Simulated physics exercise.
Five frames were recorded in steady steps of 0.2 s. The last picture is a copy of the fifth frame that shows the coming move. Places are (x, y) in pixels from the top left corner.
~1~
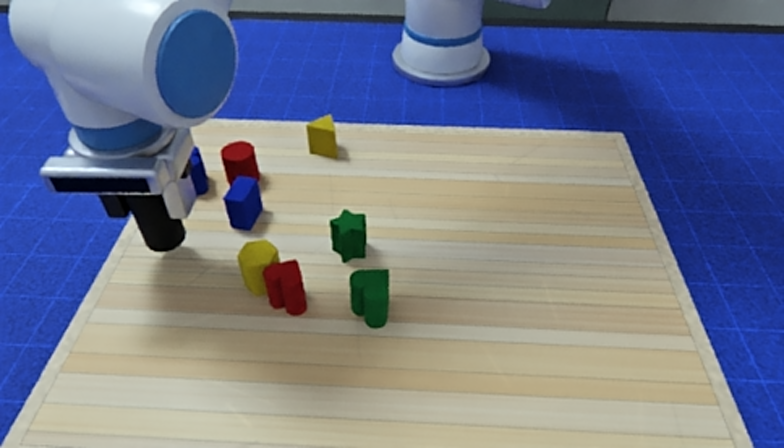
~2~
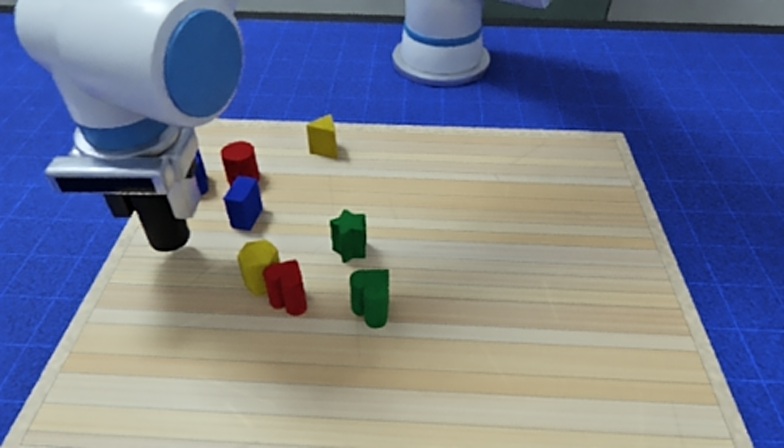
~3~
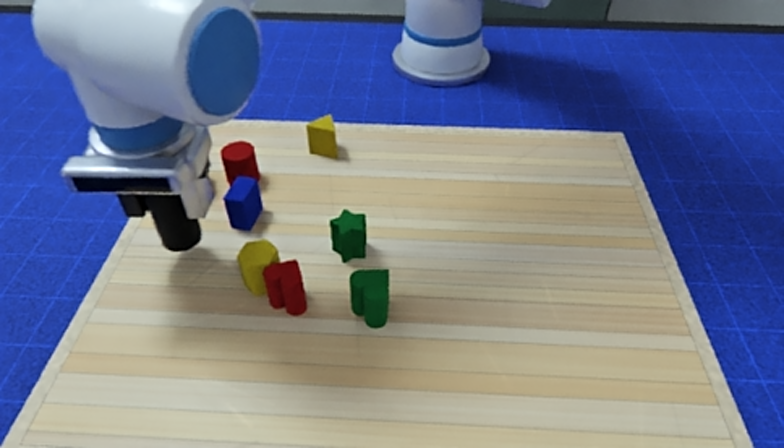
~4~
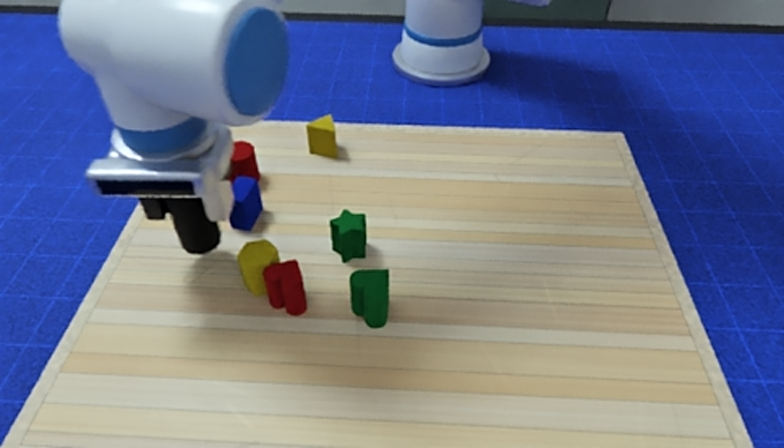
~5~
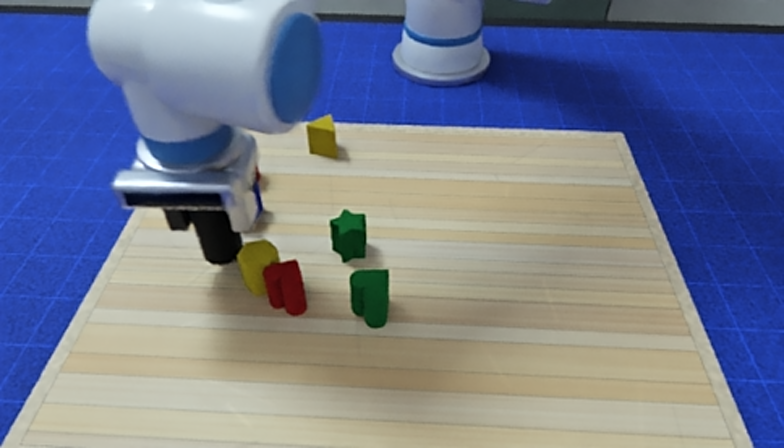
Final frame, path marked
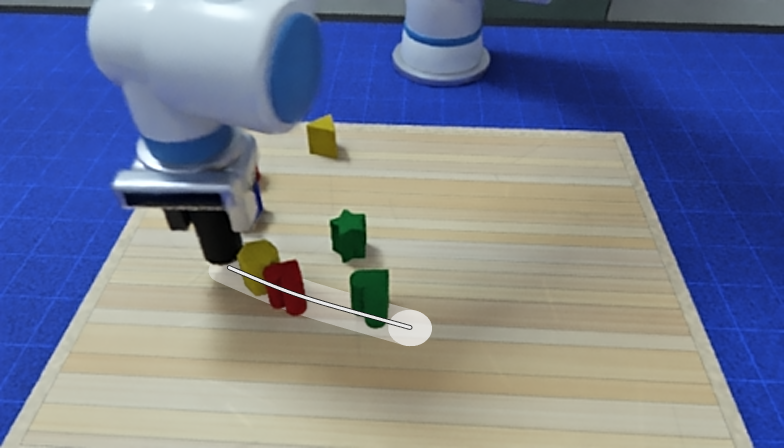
The clip shows a white robot arm holding a black peg over a wooden board scattered with red, blue, yellow and green blocks; the arm moves the peg a short way right, close to the yellow block, while the blocks stay still.
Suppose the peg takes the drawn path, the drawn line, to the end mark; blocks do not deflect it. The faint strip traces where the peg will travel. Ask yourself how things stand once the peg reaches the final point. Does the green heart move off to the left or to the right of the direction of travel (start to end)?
Towards the left-hand side.
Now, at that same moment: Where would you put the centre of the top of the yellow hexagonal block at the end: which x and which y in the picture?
Expect it around (413, 336).
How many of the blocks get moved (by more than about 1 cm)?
Of all the blocks, three or more travel more than a centimetre.
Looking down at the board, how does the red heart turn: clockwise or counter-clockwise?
The answer is clockwise.
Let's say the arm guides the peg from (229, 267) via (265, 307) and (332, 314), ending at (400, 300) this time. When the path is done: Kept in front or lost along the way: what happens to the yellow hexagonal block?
Gone from the front.
The line goes from (229, 267) via (313, 300), ending at (410, 328).
The first path, step by step. One third of the way, peg at (281, 275); yellow hexagonal block at (307, 280), turned 35° clockwise; red heart at (328, 301), turned 20° anticlockwise.
Two thirds of the way, peg at (345, 295); yellow hexagonal block at (363, 310), turned 50° clockwise; red heart at (376, 338); green heart at (389, 284), turned 15° anticlockwise.
At the end, peg at (411, 313); blue rectangle unmoved; yellow hexagonal block at (413, 336), turned 110° clockwise; red heart at (390, 365), turned 45° clockwise; green heart at (455, 289), turned 60° anticlockwise.
